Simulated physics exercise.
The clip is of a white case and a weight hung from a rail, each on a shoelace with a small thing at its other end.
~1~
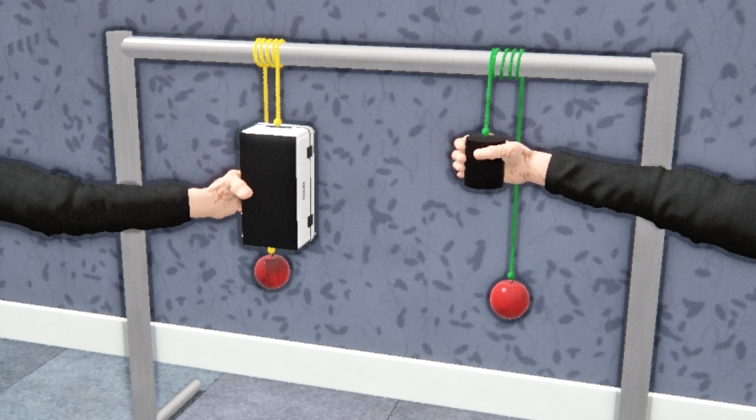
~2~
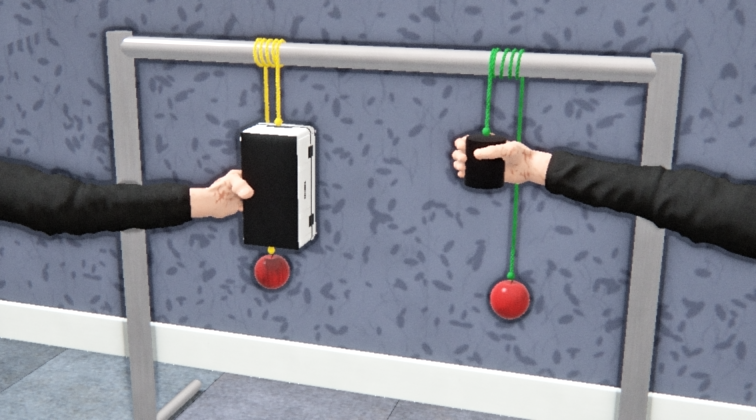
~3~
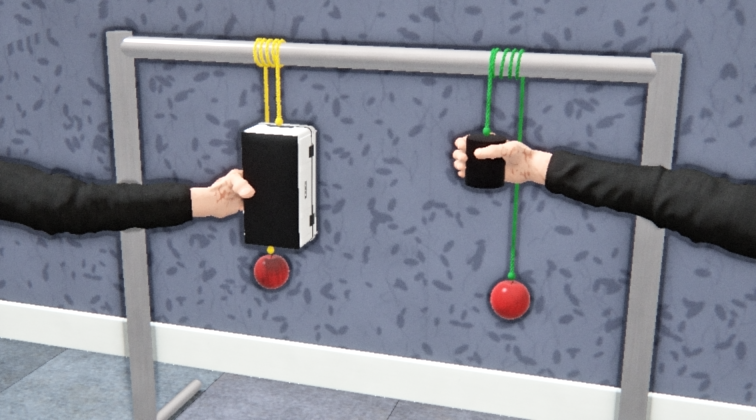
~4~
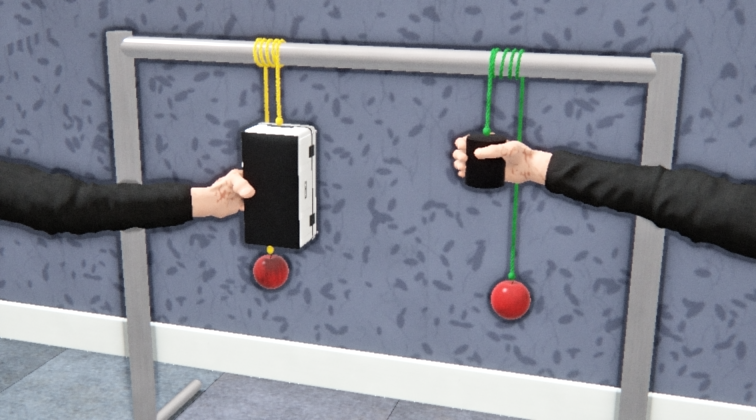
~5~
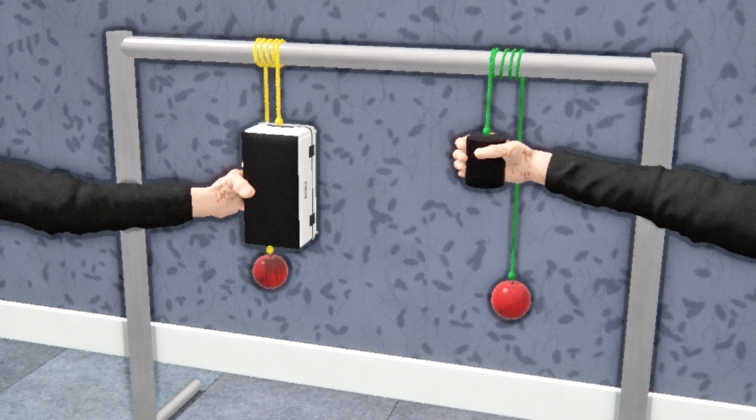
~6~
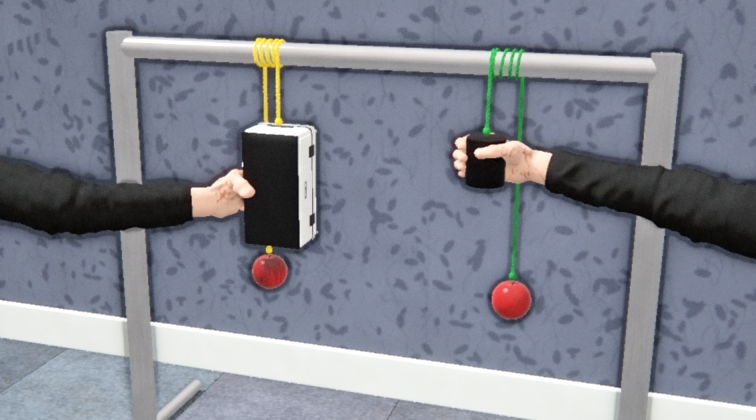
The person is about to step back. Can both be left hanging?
The white case keeps its height, the weight stays hanging.
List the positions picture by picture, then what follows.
White case (278, 186); weight (485, 161); left apple (272, 272); right apple (510, 299), in the first frame.
White case (280, 186); weight (485, 161), in the second frame.
White case (280, 185); weight (486, 161), in the third frame.
White case (281, 185); weight (486, 161), in the fourth frame.
White case (281, 185); weight (486, 161), in the fifth frame.
White case (281, 185); weight (486, 161); left shoelace wound several times round the rail; right shoelace wound several times round the rail, in the sixth frame.
Then, 0.34 s after the last picture, white case hanging near (280, 185); weight hanging near (484, 142).
Then, 0.86 s after the last picture, white case hanging near (279, 185); weight hanging near (481, 147).
At rest, white case hanging near (279, 185); weight hanging near (489, 150). The white case stays hanging and the weight is held.
